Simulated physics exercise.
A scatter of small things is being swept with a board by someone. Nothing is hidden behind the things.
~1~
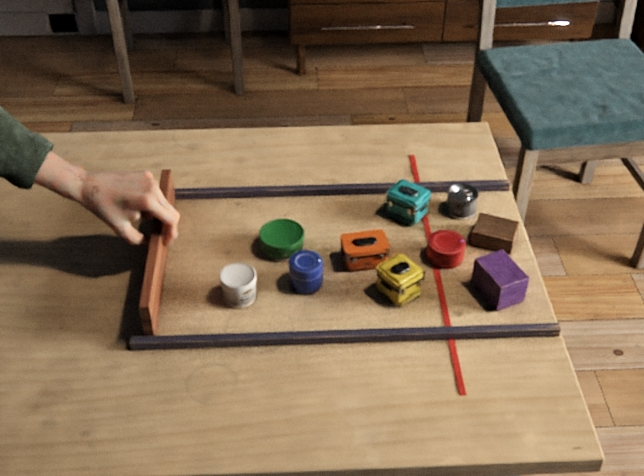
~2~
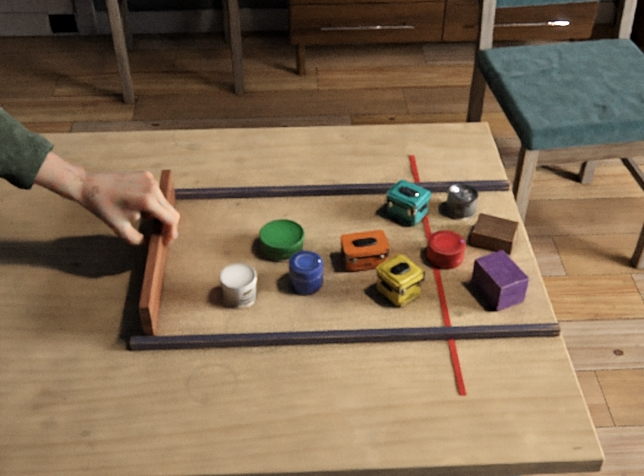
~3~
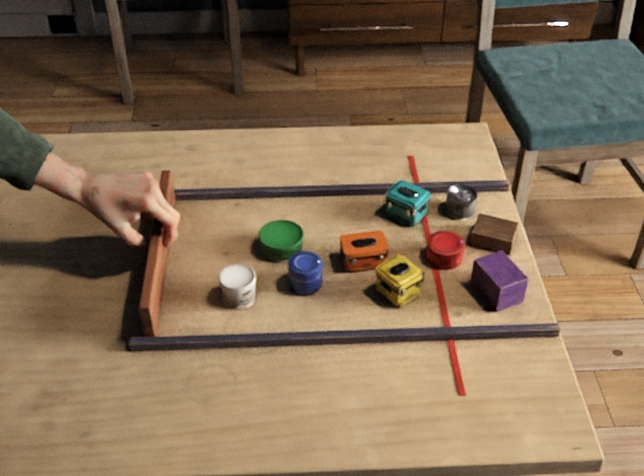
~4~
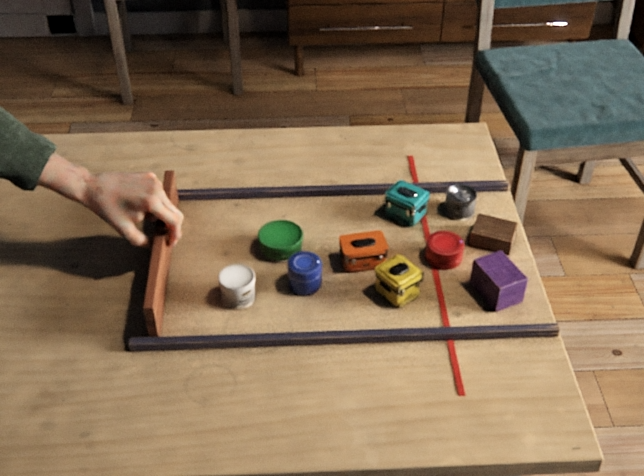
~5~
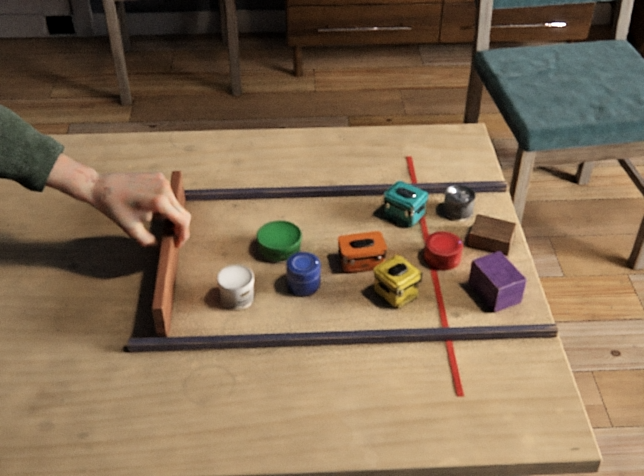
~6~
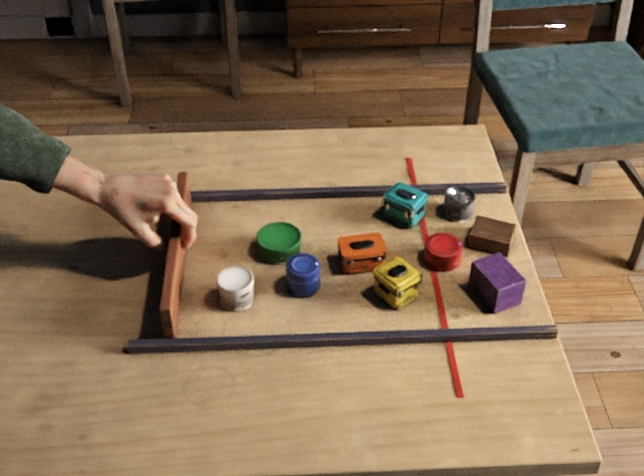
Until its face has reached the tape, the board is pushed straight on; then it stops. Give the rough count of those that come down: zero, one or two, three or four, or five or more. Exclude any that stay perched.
Turns out the ones that don't stay up top number zero.
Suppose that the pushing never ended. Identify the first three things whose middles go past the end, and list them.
Red lid, purple block, brown block.
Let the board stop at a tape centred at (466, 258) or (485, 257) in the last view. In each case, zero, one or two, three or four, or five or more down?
Okay, so it's either three or four for the first place and 5 or more for the second.
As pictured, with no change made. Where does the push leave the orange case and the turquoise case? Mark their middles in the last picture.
In the last picture the first middle sits at (486, 249) and the other at (439, 198).
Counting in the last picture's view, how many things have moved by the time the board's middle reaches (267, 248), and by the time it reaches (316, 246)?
Counts: 3, 4.
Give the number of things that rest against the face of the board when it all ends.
In total, 4.
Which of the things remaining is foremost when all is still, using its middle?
Nearest once everything settles: Red lid.
A little later, none off yet; brown block at rest near (492, 236); purple block at rest near (497, 283); grey tin at rest near (459, 205).
Next, none off yet; brown block at rest near (492, 236); purple block moving near (503, 287); grey tin at rest near (459, 205).
When it is over, the number that fall off is zero.
